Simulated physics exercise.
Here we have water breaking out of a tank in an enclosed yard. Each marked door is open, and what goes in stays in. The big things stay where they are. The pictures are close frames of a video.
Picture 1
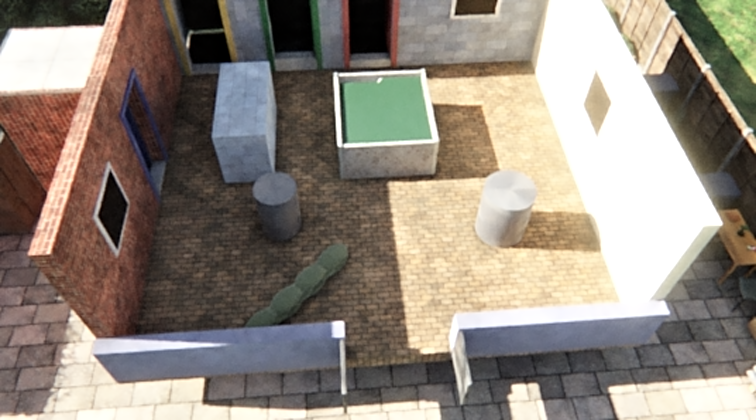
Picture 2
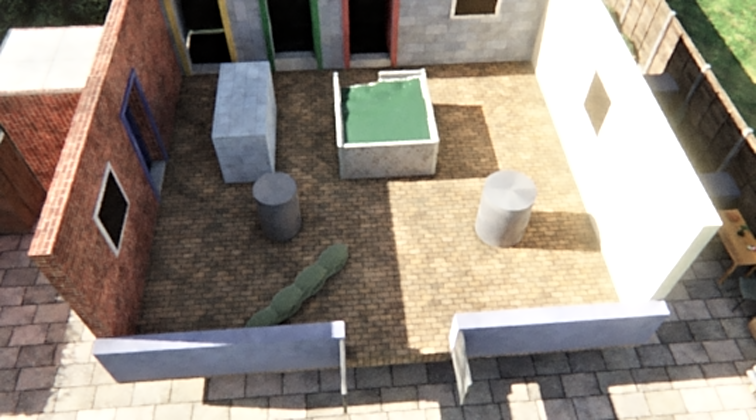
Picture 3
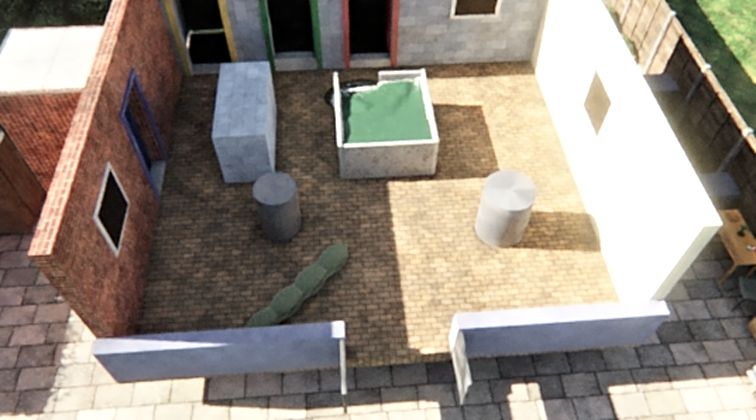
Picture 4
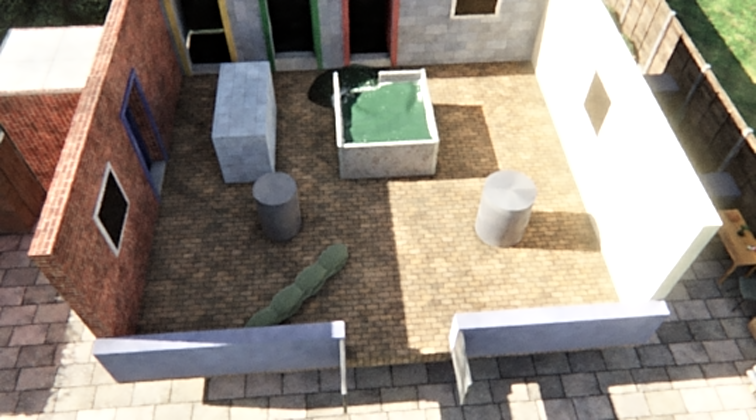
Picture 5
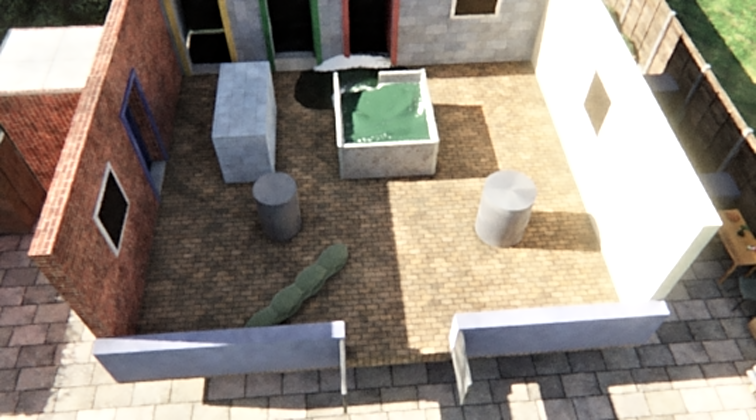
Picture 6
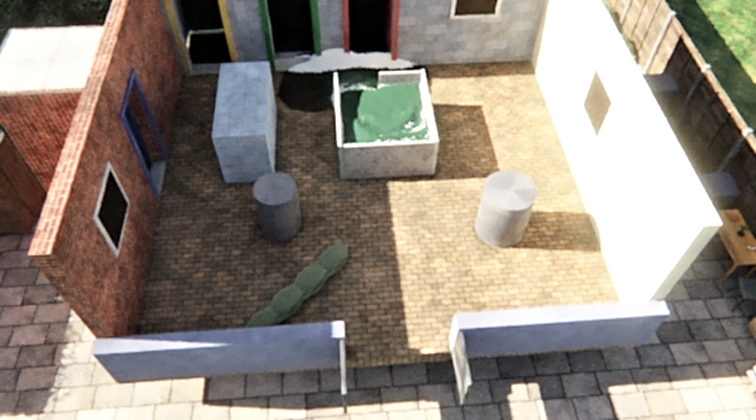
Walled yard with a tank of green water breaking open at its far side, water spreading leftward along the back wall.
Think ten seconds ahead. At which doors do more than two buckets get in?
In the end: The red door lets in a lot; the blue door admits no more than that; the green door admits no more than that; the yellow door lets in a lot.
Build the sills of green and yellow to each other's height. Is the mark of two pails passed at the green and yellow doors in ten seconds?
The green one is over; the yellow one lets less in.
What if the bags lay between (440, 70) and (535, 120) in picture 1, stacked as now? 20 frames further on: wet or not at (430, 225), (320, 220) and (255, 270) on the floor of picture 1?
In that order: Clear, not flooded, clear.
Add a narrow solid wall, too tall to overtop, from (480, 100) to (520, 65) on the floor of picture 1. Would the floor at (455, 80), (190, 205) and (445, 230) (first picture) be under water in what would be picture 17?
In turn: Awash, free of water, clear.
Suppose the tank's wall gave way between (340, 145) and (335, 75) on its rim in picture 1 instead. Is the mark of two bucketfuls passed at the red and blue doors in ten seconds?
Then: The red door takes less; the blue door is over.
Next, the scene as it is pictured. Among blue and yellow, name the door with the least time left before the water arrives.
I say the yellow-painted one.
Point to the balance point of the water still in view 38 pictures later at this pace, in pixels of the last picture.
Close to (349, 143).
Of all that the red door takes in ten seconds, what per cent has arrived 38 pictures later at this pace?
Near 100 in a hundred.
A moment on, water covers 15 % of the floor; the red door over two buckets in, the blue door not reached, the green door wet at the sill, nothing in, the yellow door wet at the sill, nothing in.
Next, water covers 25 % of the floor; the red door far over two buckets in, the blue door not reached, the green door under two buckets in, the yellow door wet at the sill, nothing in.
Then, water covers 40 % of the floor; the red door far over two buckets in, the blue door wet at the sill, nothing in, the green door under two buckets in, the yellow door under two buckets in.
Later, water covers 60 % of the floor; the red door far over two buckets in, the blue door wet at the sill, nothing in, the green door under two buckets in, the yellow door over two buckets in.
In the end, water covers 85 % of the floor; the red door far over two buckets in, the blue door wet at the sill, nothing in, the green door under two buckets in, the yellow door over two buckets in.
